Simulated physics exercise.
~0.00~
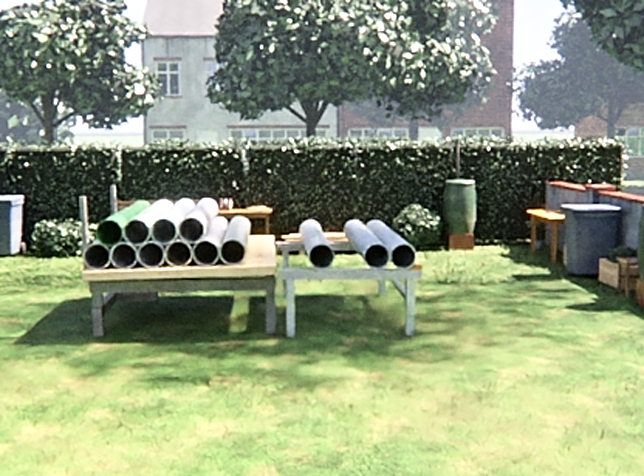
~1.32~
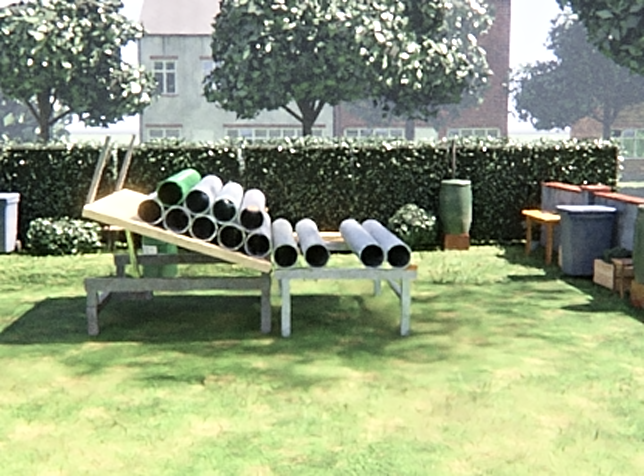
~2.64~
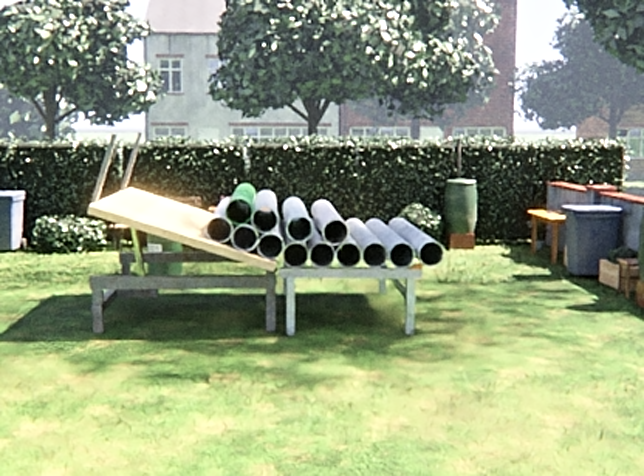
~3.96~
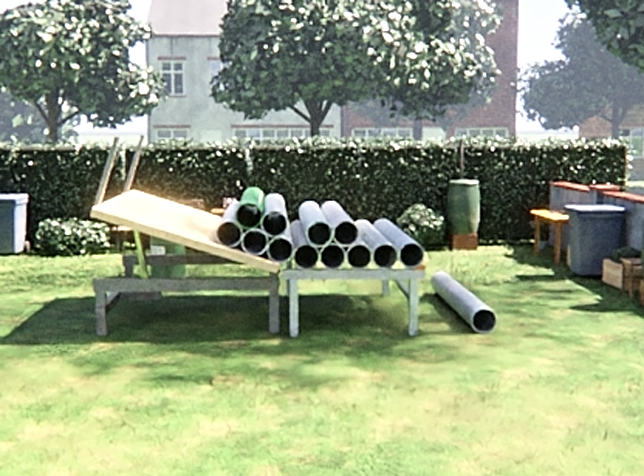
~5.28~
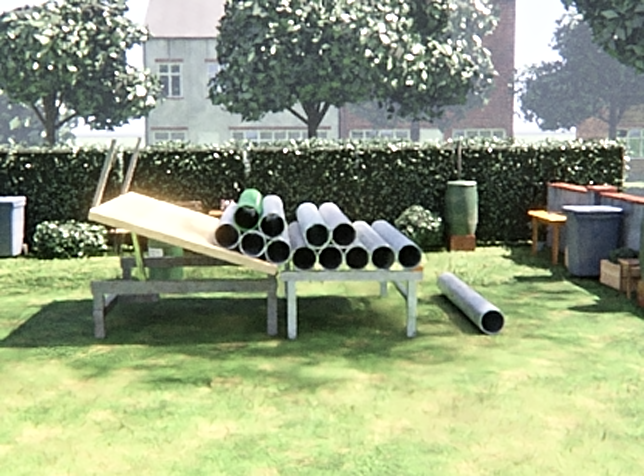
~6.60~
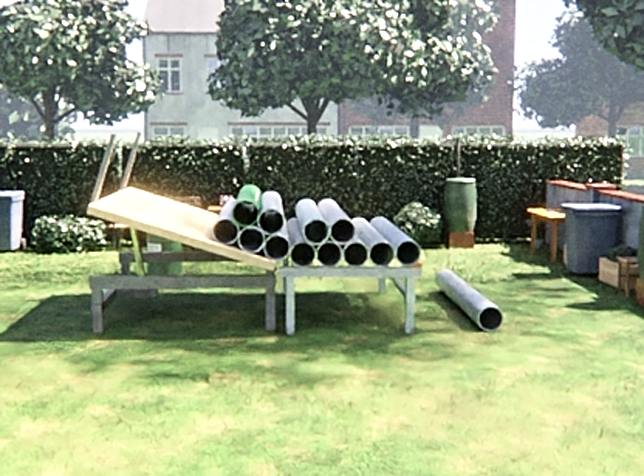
Steel pipes rolling right off a tilting wooden deck onto a rack, one dropping to the grass, the green staying on the deck.
